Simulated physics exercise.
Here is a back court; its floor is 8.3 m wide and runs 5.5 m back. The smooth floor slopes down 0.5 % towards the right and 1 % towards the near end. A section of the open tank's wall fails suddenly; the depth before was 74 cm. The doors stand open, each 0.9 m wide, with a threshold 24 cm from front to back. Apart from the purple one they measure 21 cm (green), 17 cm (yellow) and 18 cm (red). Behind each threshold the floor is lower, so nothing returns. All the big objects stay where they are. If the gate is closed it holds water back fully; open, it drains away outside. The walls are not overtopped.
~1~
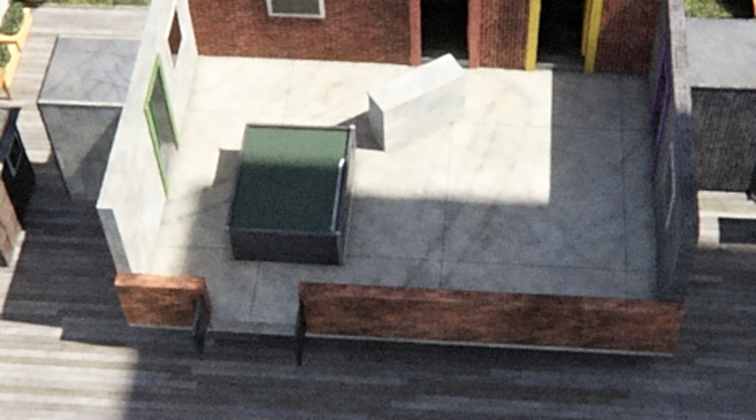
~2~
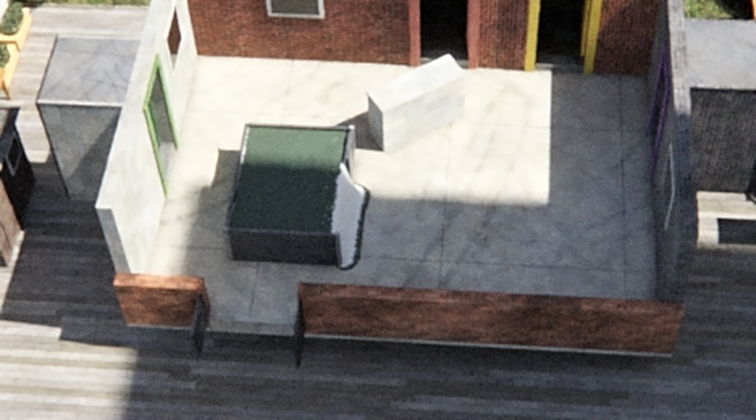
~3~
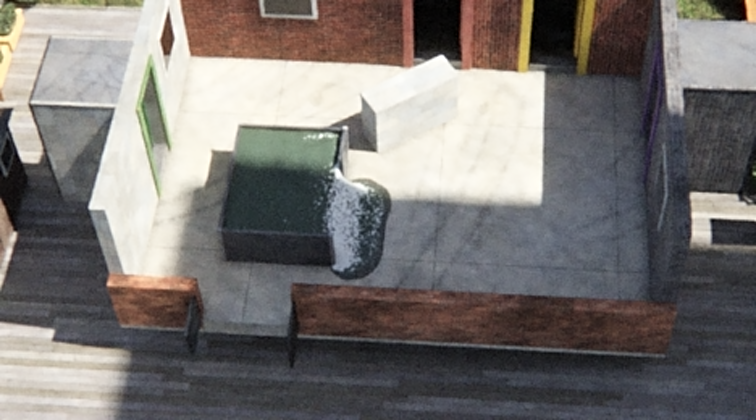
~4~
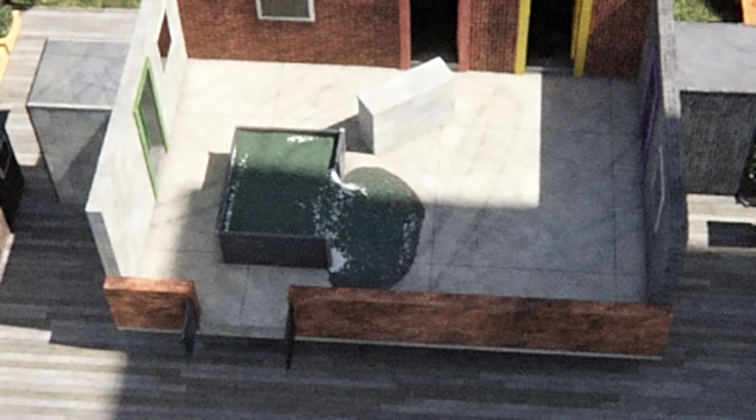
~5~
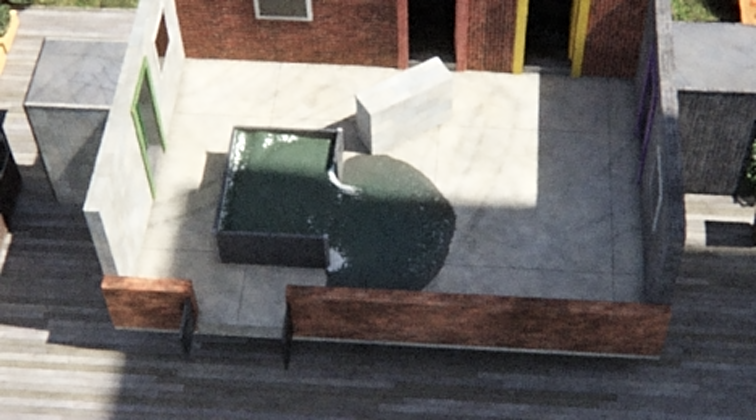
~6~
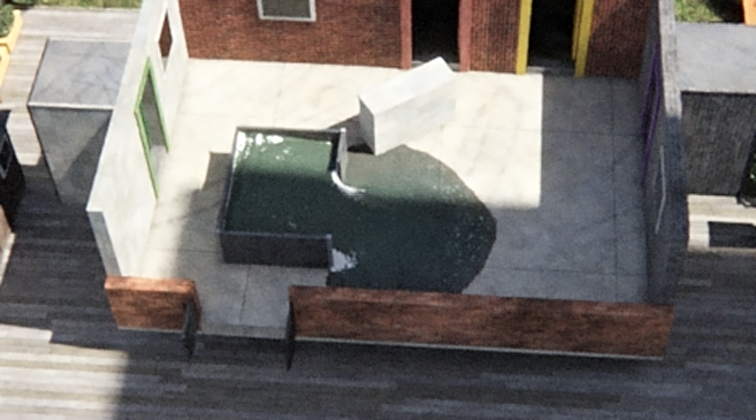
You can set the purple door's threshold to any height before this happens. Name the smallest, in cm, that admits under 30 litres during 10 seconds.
Some 13.5 cm above the ground.
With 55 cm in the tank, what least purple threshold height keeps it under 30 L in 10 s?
Then roughly 8.5 cm.
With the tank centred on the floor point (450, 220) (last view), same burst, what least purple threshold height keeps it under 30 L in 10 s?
About 10.5 cm.
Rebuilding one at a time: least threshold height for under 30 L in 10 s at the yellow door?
Roughly 13.5 cm at yellow.
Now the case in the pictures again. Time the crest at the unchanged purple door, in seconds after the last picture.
At about 1.8 s.
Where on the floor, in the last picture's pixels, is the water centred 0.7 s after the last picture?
Near (358, 226).
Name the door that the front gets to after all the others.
It is the green one.
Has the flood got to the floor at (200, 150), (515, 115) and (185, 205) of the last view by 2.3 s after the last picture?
In that order: Still dry, under water, still dry.
Then, 0.7 s after the last picture water covers 40 % of the floor, deepest (35 cm) near (340, 253); it has not reached the purple door.
Then, 2.3 s after the last picture water covers 55 % of the floor, deepest (40 cm) near (650, 335); 18 cm at the purple door, 11 litres in over its 13 cm threshold.
Then, 9.3 s after the last picture water covers 90 % of the floor, deepest (14 cm) near (646, 261); 10 cm at the purple door, 30 litres in over its 13 cm threshold.
At the purple door as built, the water peaked near 19 cm, 1.9 s after the last picture.
With a threshold of 12 cm, 42 litres would have come in within the 10 s; with 16 cm, 8 litres. So under 30 litres takes about 13.5 cm.
